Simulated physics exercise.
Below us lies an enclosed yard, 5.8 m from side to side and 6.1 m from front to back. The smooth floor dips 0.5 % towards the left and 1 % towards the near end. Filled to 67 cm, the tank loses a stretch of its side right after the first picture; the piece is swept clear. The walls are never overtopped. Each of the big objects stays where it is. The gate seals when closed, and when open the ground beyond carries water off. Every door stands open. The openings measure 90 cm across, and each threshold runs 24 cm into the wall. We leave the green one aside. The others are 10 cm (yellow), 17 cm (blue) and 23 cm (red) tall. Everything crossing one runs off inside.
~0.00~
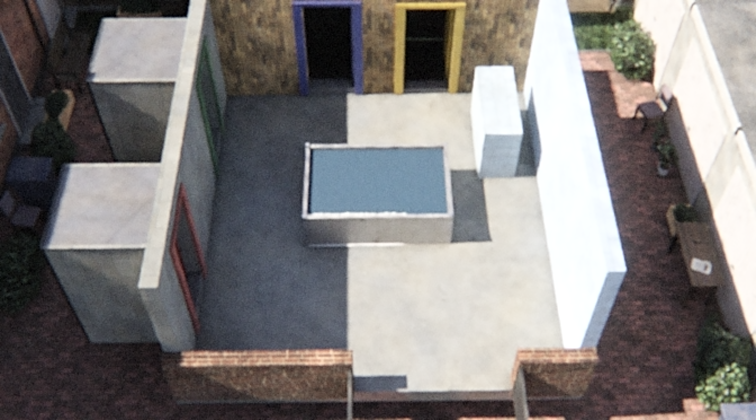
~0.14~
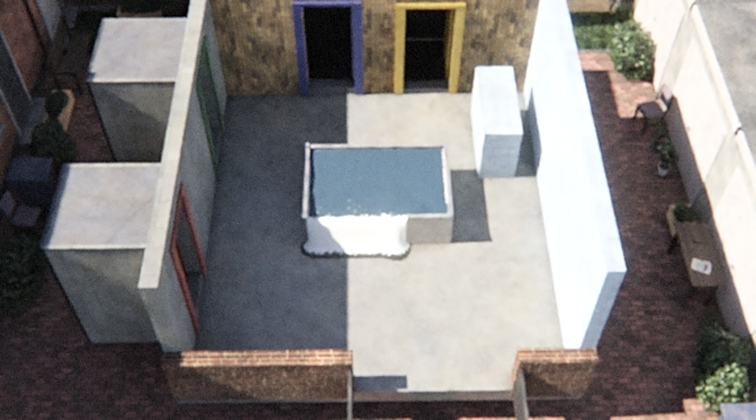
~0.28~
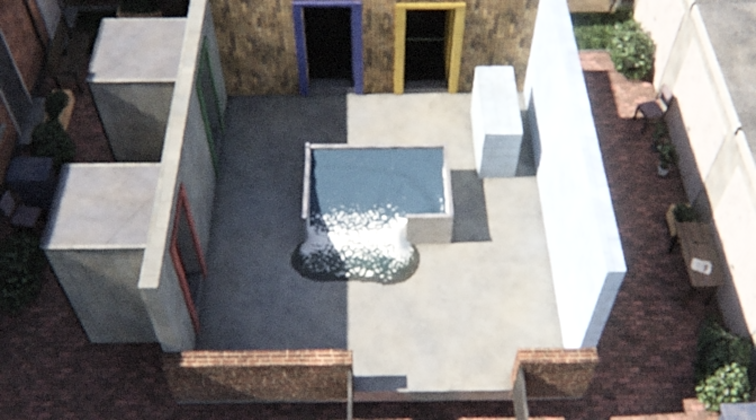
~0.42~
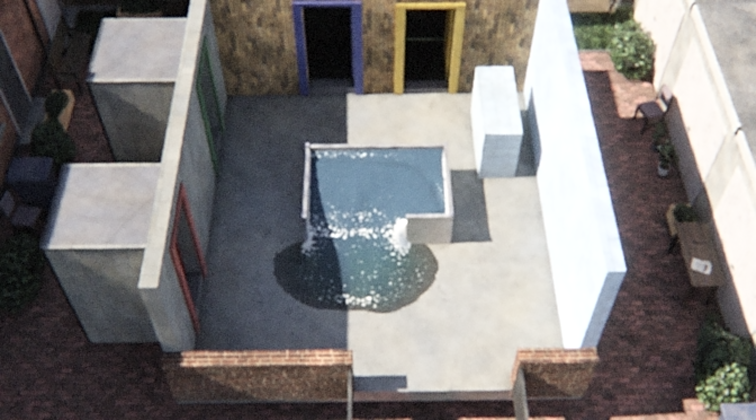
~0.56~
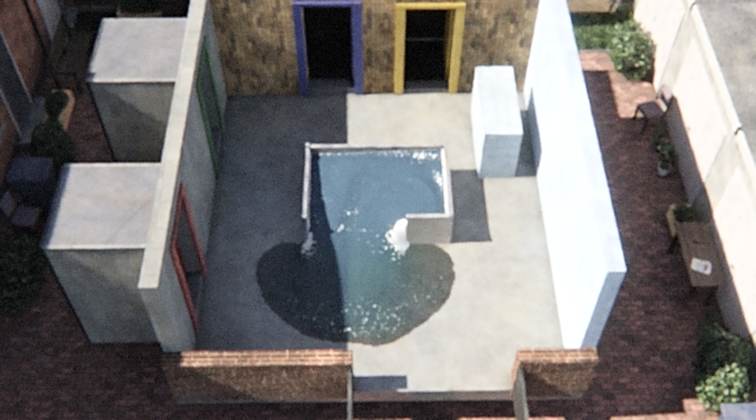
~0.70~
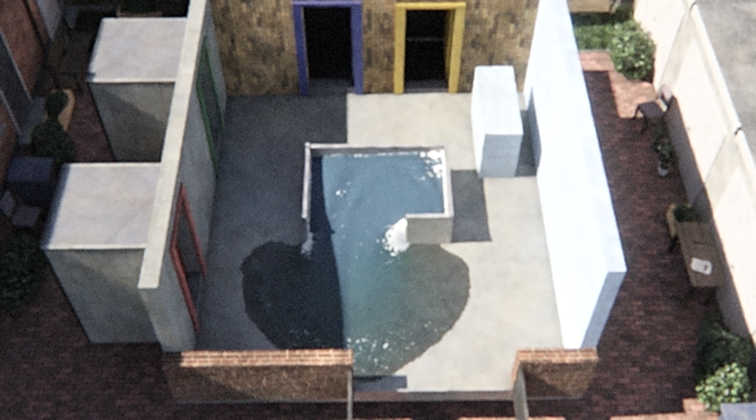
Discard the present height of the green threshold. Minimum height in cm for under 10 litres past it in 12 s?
Approx. 6 cm.
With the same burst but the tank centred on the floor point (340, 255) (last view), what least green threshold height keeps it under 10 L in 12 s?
Roughly 5.5 centimetres.
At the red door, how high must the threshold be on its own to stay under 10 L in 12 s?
At the red door it takes roughly 16 centimetres.
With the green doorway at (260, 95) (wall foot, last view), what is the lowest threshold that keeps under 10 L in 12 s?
Minimum: About 10.5 cm.
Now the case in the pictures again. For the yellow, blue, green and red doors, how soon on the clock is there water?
Yellow = 6.0 s, blue = 4.5 s, green = 3.6 s, red = 1.4 s.
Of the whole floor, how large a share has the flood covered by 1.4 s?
I'd say near 30 percent.
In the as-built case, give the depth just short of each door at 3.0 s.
Depth (cm): Yellow 0 / blue 0 / green 0 / red 17.
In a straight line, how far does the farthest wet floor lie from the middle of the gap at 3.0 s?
Around 4.2 m from the gap.
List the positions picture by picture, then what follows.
In the first picture, the tank at (377, 183) is whole and still, 67 cm deep; the green door at (211, 115) is dry.
In the second picture, water pours out at (357, 235) and has run 0.3 m, to (399, 257); about 5 cm deep outside, 67 cm at the back.
In the third picture, the front is at (371, 278), 0.7 m from the gap at (357, 235); 1.2 m2 of floor is wet, 66 cm left at the back.
In the fourth picture, the front is at (382, 309), 1.3 m from the gap at (357, 236); 2.6 m2 of floor is wet, 60 cm left at the back.
In the fifth picture, water pours out at (357, 236) and has run 1.9 m, to (360, 339); about 7 cm deep outside, 58 cm at the back.
In the sixth picture, the front is at a hidden place, 2.5 m from the gap at (357, 236); 6.3 m2 of floor is wet, 54 cm left at the back; 2.6 m in a straight line remain to the green door at (211, 115).
After 1.4 s water covers 30 % of the floor, deepest (40 cm) near (321, 378); it has not reached the green door.
After 3.0 s water covers 35 % of the floor, deepest (31 cm) near (192, 379); it has not reached the green door.
After 12.0 s water covers 95 % of the floor, deepest (8 cm) near (240, 244); 5 cm at the green door, 0 litres in over its 22 cm threshold.
At the green door as built, the water arrived by 3.6 s and peaked near 10 cm at 8.2 s.
Run again over the same 12 s with other heights there, 14 litres in over 5.5 cm, 4 litres over 7.5 cm. The limit of 10 litres is kept from about 6 cm up.
